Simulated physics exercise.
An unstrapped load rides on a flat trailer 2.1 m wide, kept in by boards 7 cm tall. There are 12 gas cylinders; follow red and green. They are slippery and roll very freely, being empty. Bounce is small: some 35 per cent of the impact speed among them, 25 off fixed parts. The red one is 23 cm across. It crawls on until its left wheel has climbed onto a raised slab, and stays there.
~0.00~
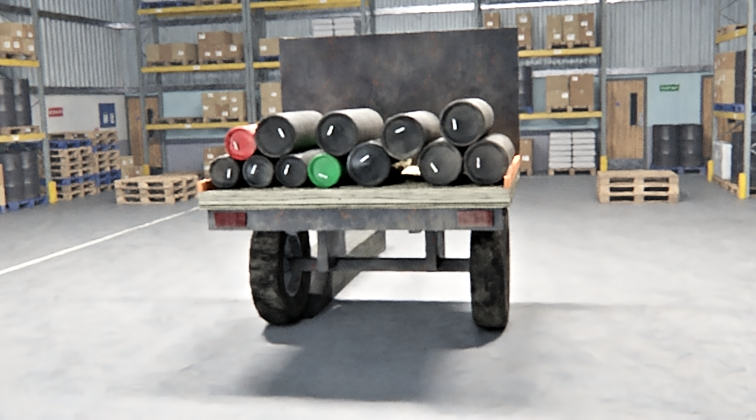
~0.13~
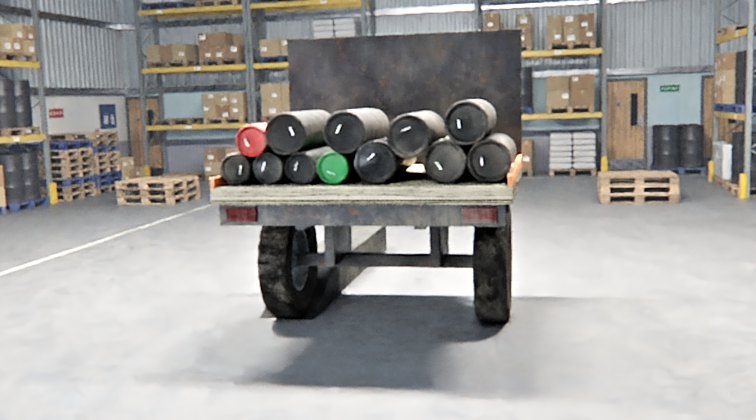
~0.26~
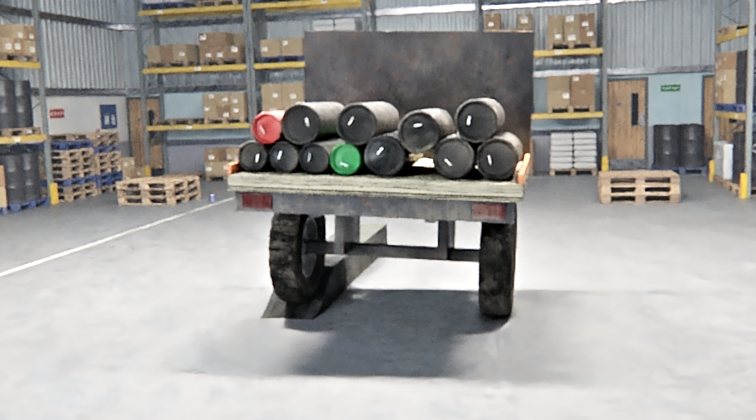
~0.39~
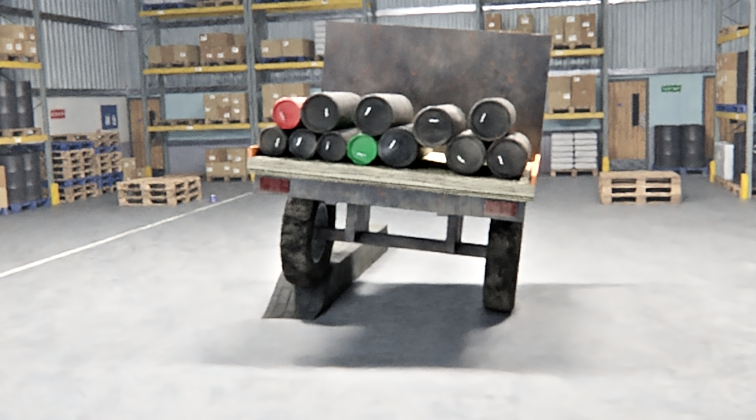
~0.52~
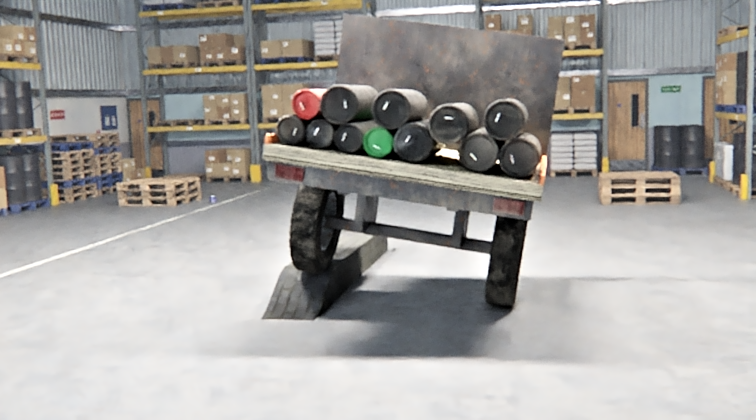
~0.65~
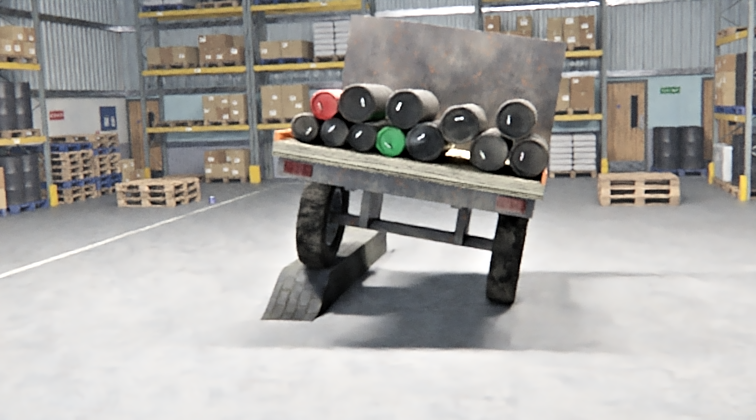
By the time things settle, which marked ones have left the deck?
Red is still aboard. Green stays aboard.
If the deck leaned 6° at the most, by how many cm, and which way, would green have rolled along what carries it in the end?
About 5 cm to the right.
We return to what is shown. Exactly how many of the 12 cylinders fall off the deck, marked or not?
In all, 0.
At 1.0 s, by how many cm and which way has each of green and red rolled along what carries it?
Green 10 right, red 15 right.
Then, 1.0 s in, red is up on others, 40 cm from the left edge; green is on the deck, 95 cm from the left edge; 0 off so far.
Then, 1.3 s in, red is up on others, 35 cm from the left edge, rolling left; still the same for green; 0 off so far.
In the end (1.6 s), red is up on others, 35 cm from the left edge; green is on the deck, 95 cm from the left edge; 0 off so far.
